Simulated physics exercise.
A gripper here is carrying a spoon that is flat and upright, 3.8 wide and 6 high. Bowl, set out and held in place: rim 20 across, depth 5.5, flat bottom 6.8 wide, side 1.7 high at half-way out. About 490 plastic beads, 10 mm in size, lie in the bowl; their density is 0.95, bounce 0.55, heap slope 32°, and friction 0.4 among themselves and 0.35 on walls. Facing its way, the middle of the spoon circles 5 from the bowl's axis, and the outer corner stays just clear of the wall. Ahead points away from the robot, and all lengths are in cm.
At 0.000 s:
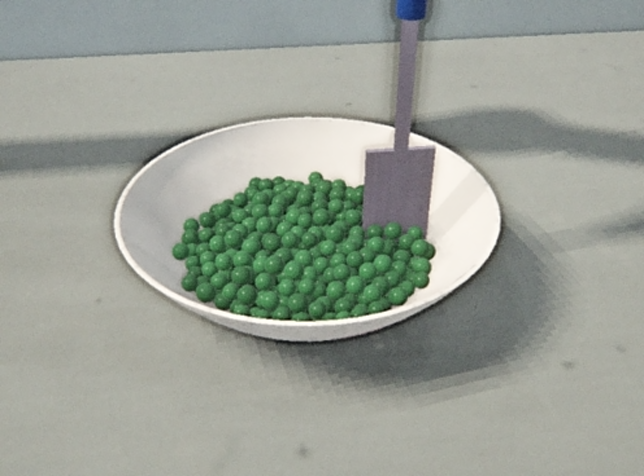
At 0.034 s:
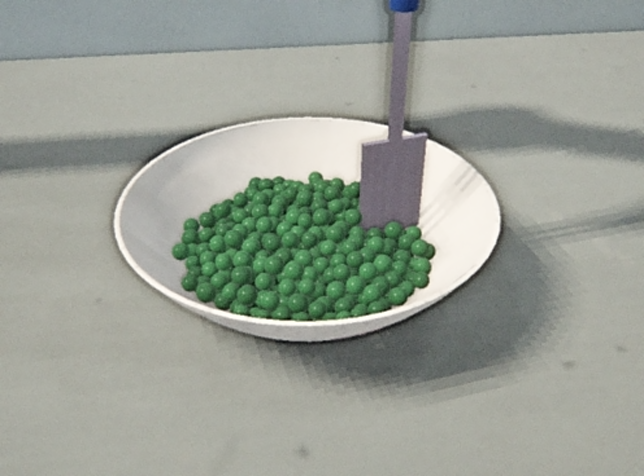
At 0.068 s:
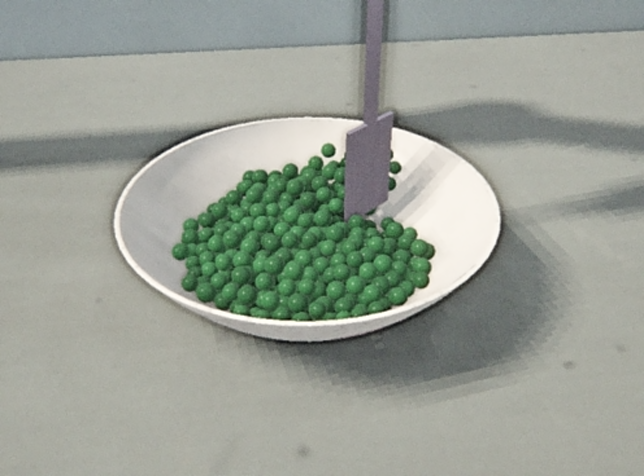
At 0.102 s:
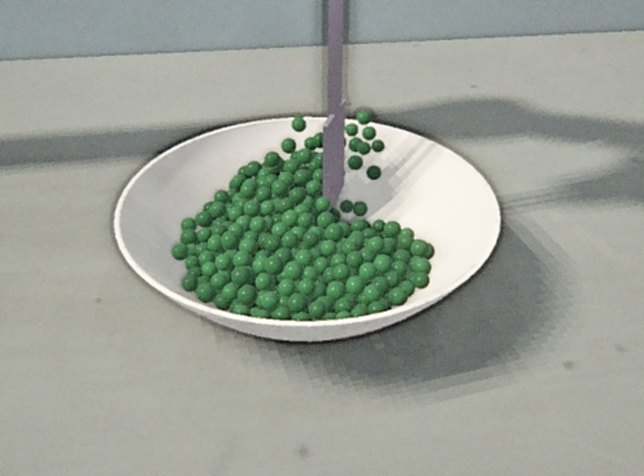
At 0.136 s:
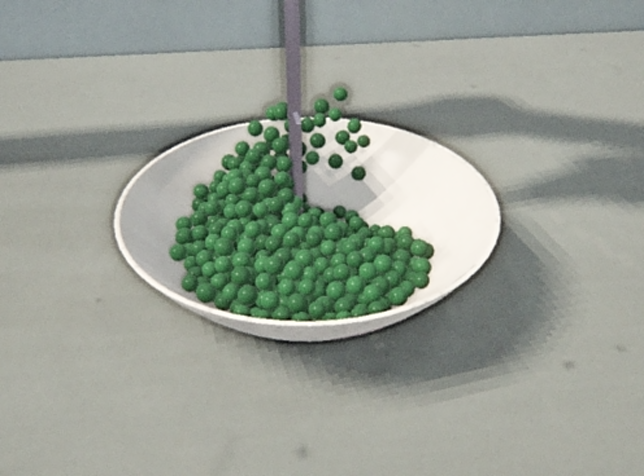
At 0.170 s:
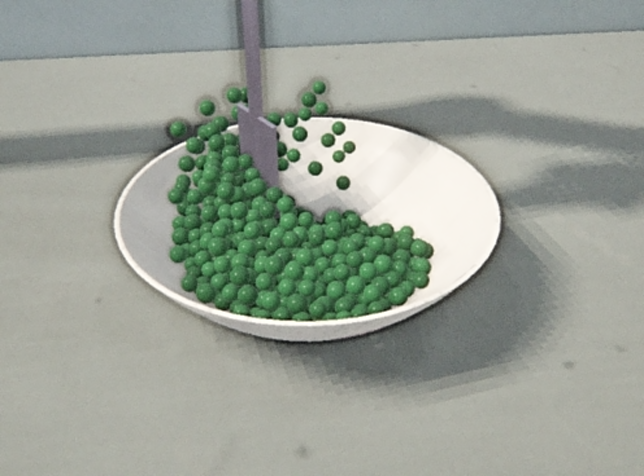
To begin with, a flat, blue-handled tool stands upright at the right rear of a shallow white bowl holding a heap of green beads. It sweeps left around the back of the bowl, turning as it goes, piling beads up at the left rear and flinging several above the rim.
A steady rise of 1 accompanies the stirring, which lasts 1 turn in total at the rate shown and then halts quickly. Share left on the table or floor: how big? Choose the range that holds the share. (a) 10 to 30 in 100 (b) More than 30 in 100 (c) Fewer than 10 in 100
The answer is a.
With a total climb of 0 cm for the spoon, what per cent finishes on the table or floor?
20 per cent, roughly.
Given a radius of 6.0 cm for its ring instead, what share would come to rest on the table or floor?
It would be near 5 per cent.
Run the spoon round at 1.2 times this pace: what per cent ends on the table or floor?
I'd say about 30 %.
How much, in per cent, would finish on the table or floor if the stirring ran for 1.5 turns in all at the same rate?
Then roughly 20 percent.
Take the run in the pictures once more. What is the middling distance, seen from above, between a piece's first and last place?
Around 4 centimetres.
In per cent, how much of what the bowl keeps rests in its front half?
It comes to near 50 percent.
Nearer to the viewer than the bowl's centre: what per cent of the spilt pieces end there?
Around 70 percent of the pieces.
By 0.28 s, 209° round, highest piece 9 above the table; 456 in the bowl, 10 on the table or floor, 28 in flight or on the tool.
By 0.40 s, 299° round, highest piece 8 above the table; 427 in the bowl, 47 on the table or floor, 20 in flight or on the tool.
By 0.65 s, 0° round, highest piece 5 above the table; 404 in the bowl, 90 on the table or floor.
By 1.35 s, 0° round, highest piece 5 above the table; 404 in the bowl, 90 on the table or floor.
Final count, 404 in the bowl, 90 on the table or floor. That is 18 % on the table or floor.
